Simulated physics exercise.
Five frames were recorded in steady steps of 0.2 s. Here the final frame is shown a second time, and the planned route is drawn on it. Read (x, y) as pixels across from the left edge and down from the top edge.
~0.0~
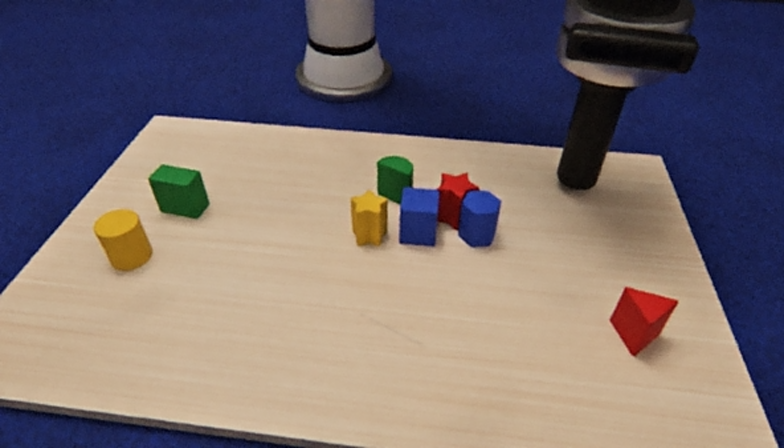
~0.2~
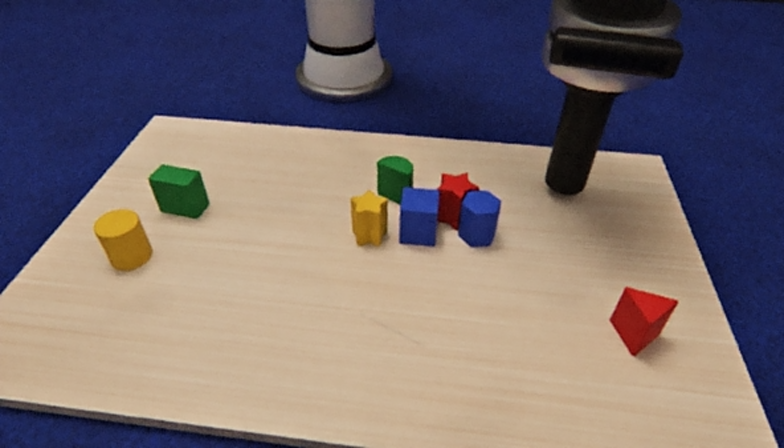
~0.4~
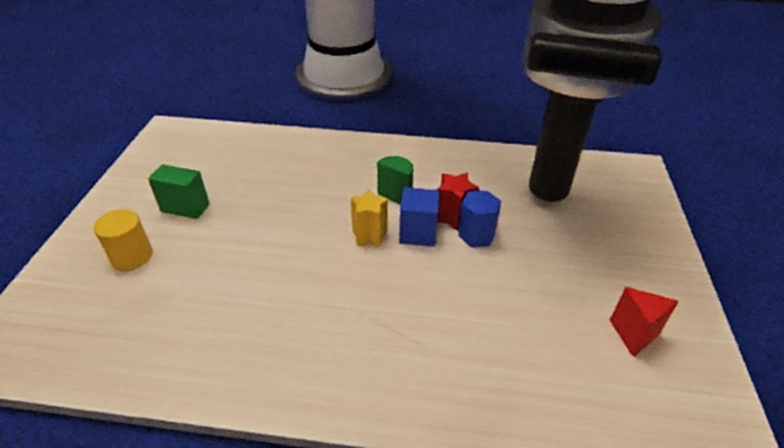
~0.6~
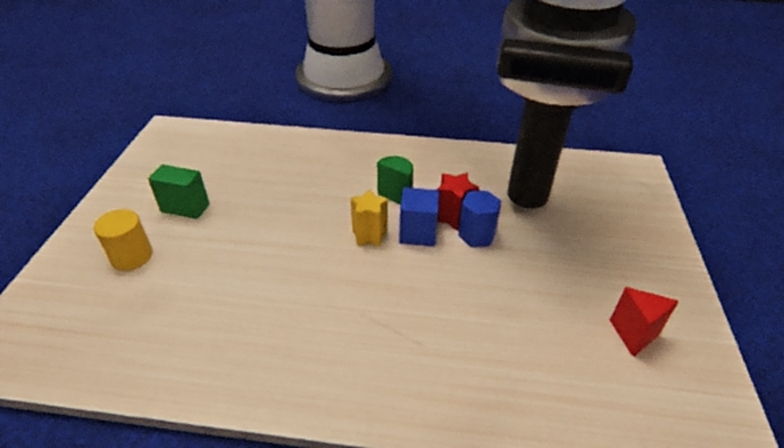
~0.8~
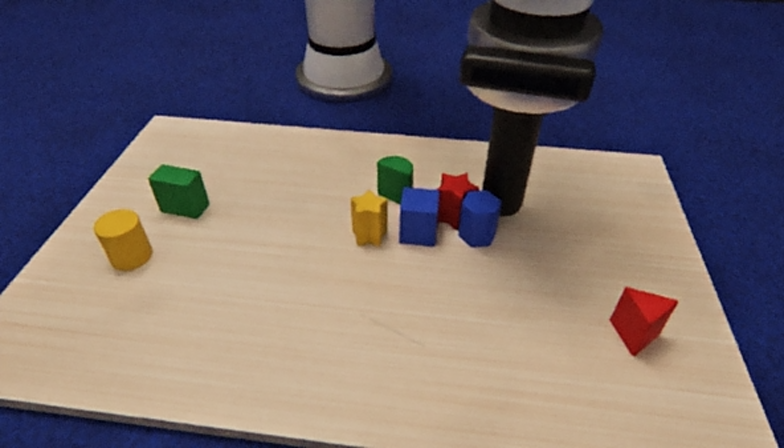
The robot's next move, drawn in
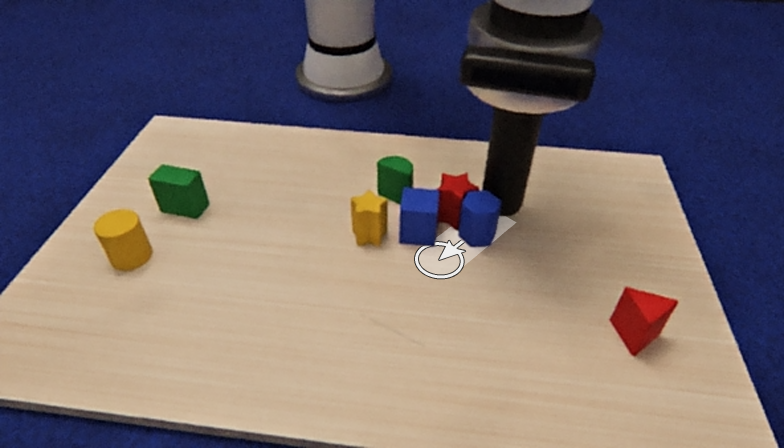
On a pale wooden board over blue cloth, a robot arm's black stick slides left to the clustered blocks, which stay still.
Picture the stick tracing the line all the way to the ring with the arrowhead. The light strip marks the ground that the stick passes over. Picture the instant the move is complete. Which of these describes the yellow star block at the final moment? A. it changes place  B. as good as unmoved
Answer: B.
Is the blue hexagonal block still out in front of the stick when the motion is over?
Final answer: Yes.
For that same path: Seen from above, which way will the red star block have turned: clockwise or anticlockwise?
Answer: Clockwise.
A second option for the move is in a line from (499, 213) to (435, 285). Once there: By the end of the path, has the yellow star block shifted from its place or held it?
The block you're asking about stays where it is.
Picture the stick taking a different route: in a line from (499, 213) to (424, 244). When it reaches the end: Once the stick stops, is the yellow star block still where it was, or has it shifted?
The result: It moves.
Path on the board, from (499, 213) to (439, 260).
The first path, step by step. Halfway along, stick (471, 227); blue square piece (408, 199), turned 20° anticlockwise; red star block (443, 186), turned 60° clockwise; blue hexagonal block (461, 227), turned 30° anticlockwise.
At the end, stick (440, 251); yellow star block in place; blue square piece (405, 198), turned 30° anticlockwise; red star block (442, 187), turned 80° clockwise; blue hexagonal block (434, 258), turned 55° anticlockwise.
